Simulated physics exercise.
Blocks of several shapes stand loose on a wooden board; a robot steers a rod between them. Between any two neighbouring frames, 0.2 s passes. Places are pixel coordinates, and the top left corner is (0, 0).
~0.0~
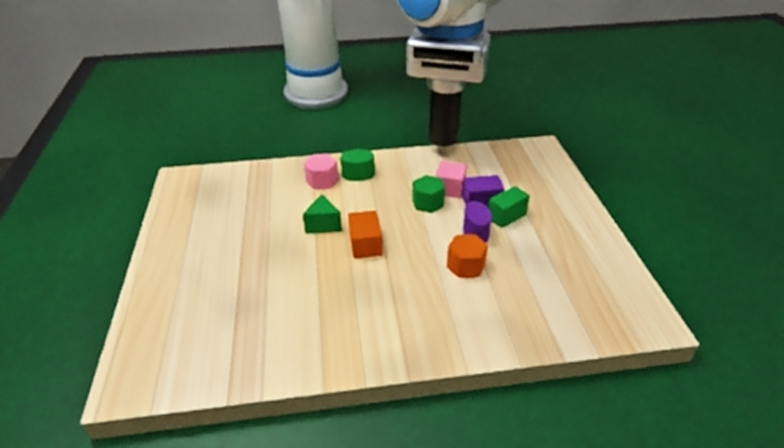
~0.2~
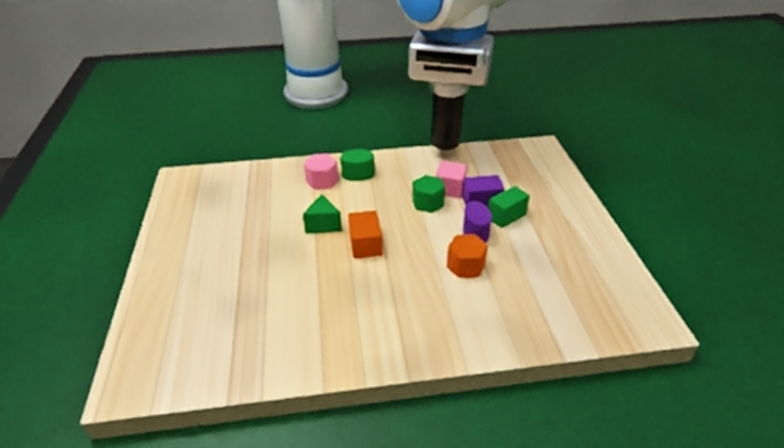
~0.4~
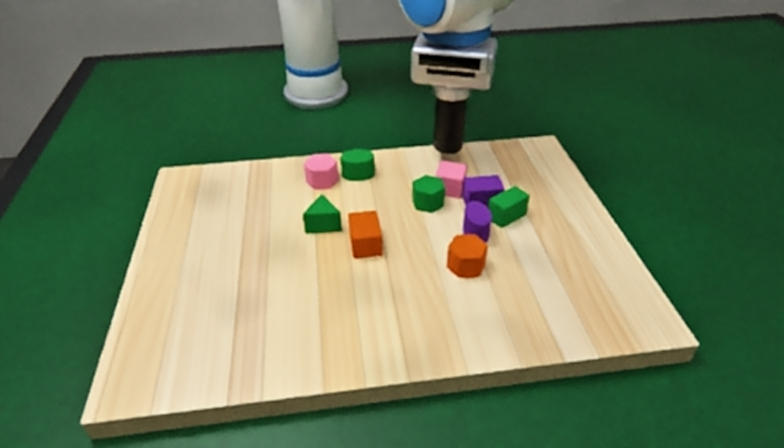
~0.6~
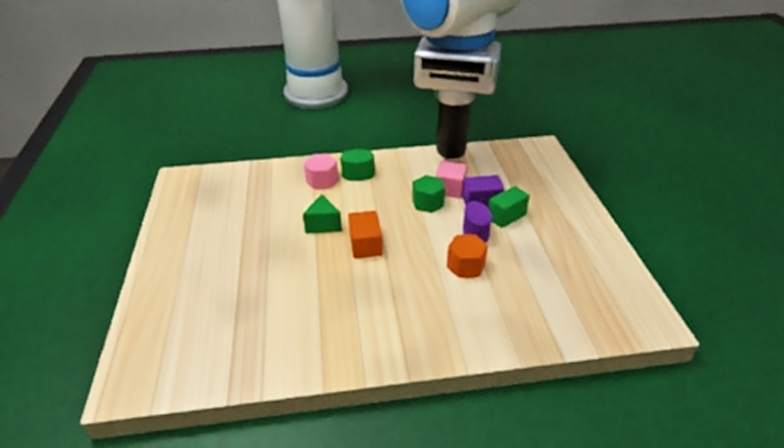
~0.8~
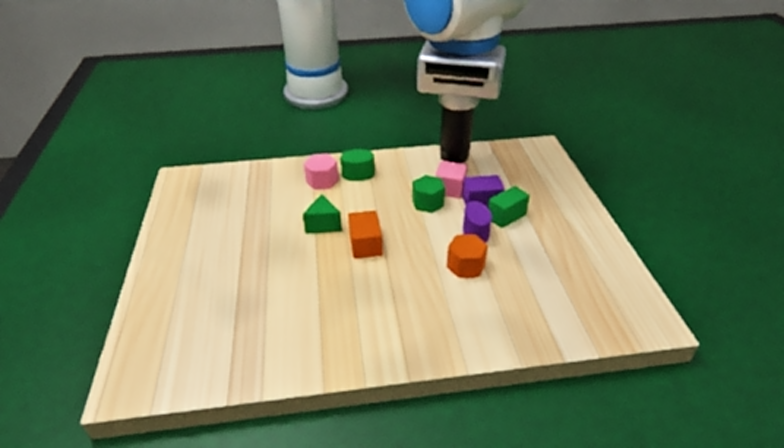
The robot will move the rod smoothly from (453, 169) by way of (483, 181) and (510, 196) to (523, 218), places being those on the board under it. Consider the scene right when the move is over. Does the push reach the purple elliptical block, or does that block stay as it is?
By the end it is where it was.
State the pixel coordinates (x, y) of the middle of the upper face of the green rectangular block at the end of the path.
It is at (512, 215).
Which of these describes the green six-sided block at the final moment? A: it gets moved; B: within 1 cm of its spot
It's B.
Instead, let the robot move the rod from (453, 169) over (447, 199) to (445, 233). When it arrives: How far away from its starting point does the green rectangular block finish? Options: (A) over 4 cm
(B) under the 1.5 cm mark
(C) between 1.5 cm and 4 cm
(B)
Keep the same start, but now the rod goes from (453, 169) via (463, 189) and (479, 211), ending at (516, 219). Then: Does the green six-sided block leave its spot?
In short: Yes.
The first path, step by step. One third of the way, rod (484, 169); nothing pushed yet.
Two thirds of the way, rod (513, 184); purple rectangular block (490, 186), turned 55° clockwise; green rectangular block (512, 200).
At the end, rod (526, 206); green six-sided block not moved; purple elliptical block not moved; purple rectangular block (491, 189), turned 85° clockwise; green rectangular block (512, 215), turned 45° clockwise.
